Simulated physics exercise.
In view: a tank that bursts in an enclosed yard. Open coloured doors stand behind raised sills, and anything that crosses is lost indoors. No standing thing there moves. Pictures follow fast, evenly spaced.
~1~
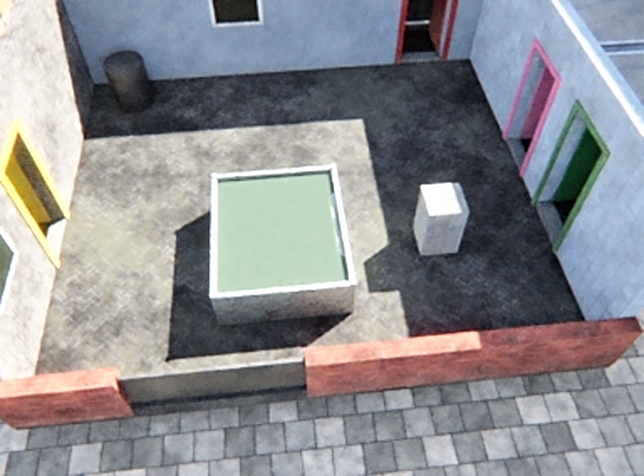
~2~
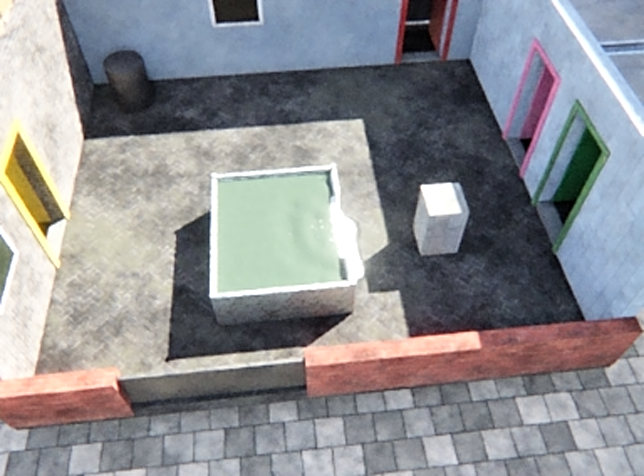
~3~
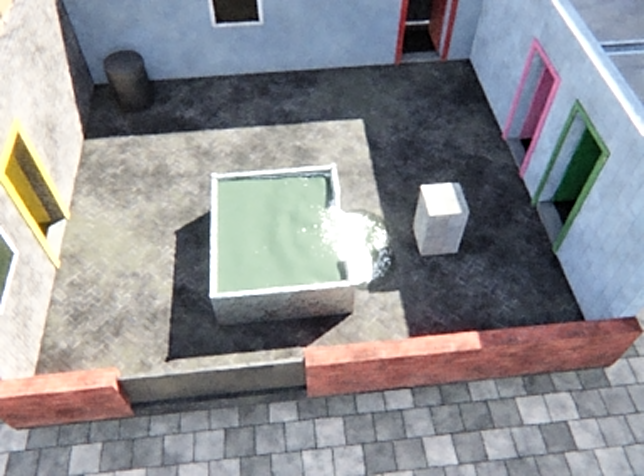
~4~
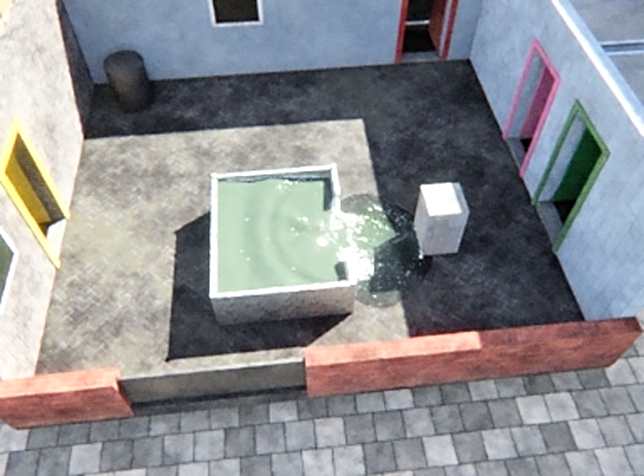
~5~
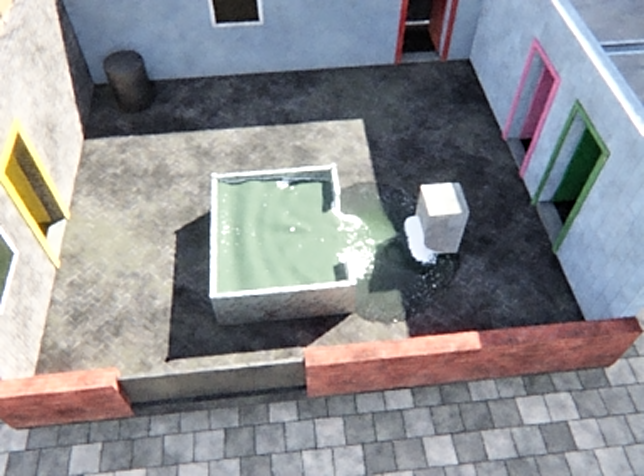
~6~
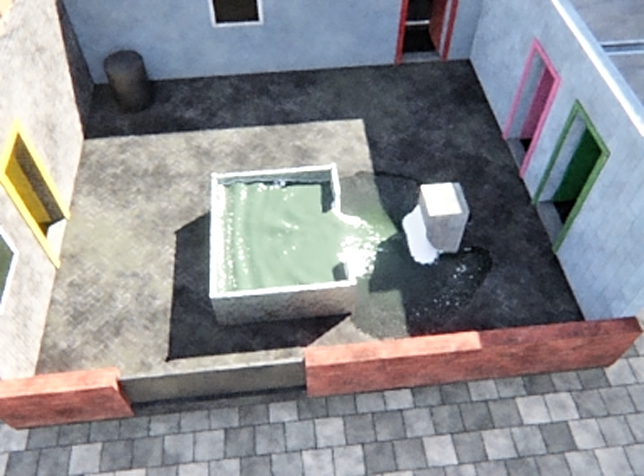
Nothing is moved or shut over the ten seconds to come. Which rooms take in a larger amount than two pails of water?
My prediction: The yellow door stays inside what's allowed there; the green door stays inside what's allowed there; the red door goes beyond what's allowed there; the pink door goes beyond what's allowed there.
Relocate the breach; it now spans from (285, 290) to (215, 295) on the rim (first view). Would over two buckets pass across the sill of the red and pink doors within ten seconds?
Verdict - red door is safe, pink door is safe.
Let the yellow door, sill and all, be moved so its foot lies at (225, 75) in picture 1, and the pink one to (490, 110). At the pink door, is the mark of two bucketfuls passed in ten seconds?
My reading: Pink exceeds the limit.
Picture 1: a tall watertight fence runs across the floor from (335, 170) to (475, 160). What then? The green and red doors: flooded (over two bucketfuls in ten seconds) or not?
So the green door overflows the limit and the red door fails to reach it.
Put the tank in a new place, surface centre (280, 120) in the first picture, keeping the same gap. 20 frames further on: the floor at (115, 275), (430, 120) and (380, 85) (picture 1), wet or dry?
Readings in order: No flood; flood; flood.
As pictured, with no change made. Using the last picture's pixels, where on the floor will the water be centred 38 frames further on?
My guess is about (392, 203).
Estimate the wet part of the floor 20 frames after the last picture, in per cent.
My guess is around 45 in a hundred.
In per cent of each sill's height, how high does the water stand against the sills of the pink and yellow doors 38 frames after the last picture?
Near 120 and 0 per cent, in that order.
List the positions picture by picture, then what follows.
The first picture shows the water tank at (279, 229) is whole and still.
In the second picture, the front is at (347, 220), out from the gap at (340, 242).
In the third picture, water pours out at (340, 243) and has run to (379, 223).
In the fourth picture, the front is at (426, 263), out from the gap at (340, 243).
In the fifth picture, water pours out at (340, 243) and has run to (455, 260).
In the sixth picture, water pours out at (340, 242) and has run to (485, 261).
A moment on, water covers 20 % of the floor; the yellow door not reached, the green door not reached, the red door not reached, the pink door not reached.
Next, water covers 30 % of the floor; the yellow door not reached, the green door wet at the sill, nothing in, the red door not reached, the pink door over two buckets in.
Then, water covers 45 % of the floor; the yellow door not reached, the green door wet at the sill, nothing in, the red door under two buckets in, the pink door far over two buckets in.
Later, water covers 55 % of the floor; the yellow door not reached, the green door under two buckets in, the red door over two buckets in, the pink door far over two buckets in.
In the end, water covers 90 % of the floor; the yellow door wet at the sill, nothing in, the green door under two buckets in, the red door far over two buckets in, the pink door far over two buckets in.
